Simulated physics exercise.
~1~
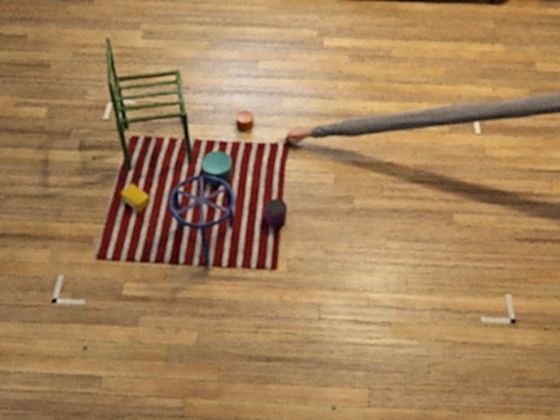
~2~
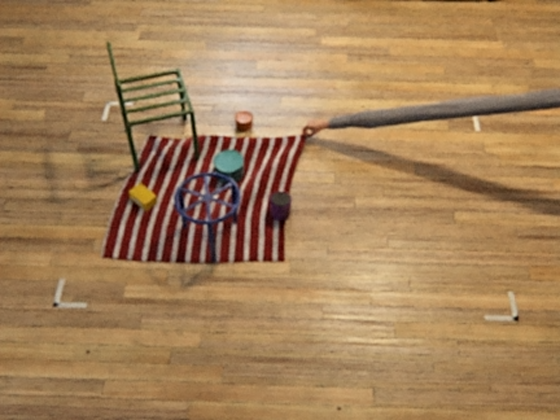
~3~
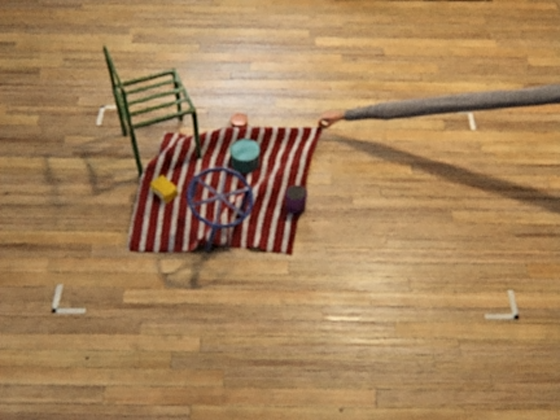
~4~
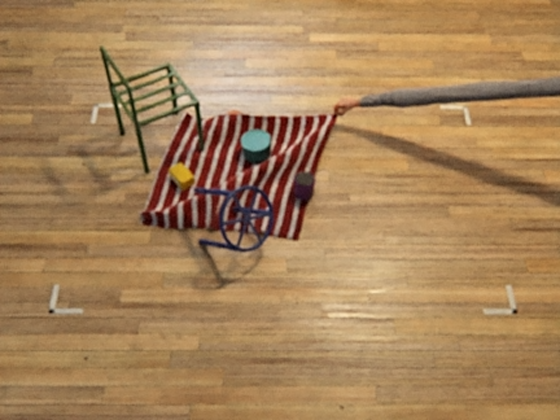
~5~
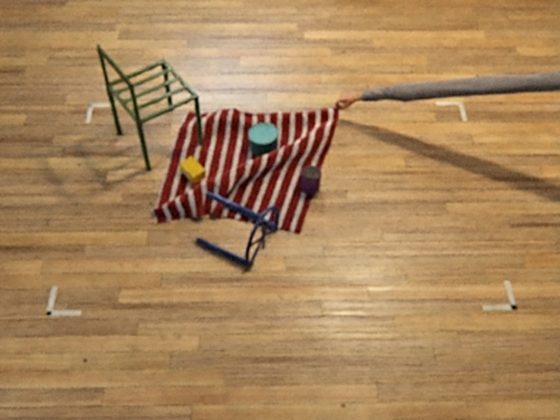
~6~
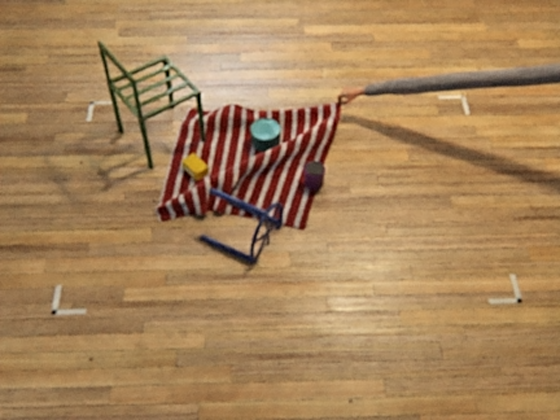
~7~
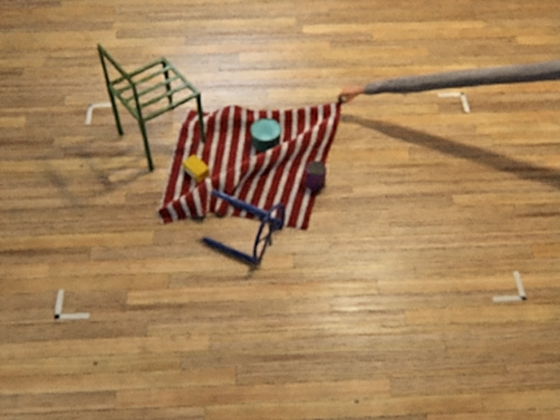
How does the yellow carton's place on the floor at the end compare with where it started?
It ends farther to the right and somewhat higher up in the view than where it started, still on the striped mat.
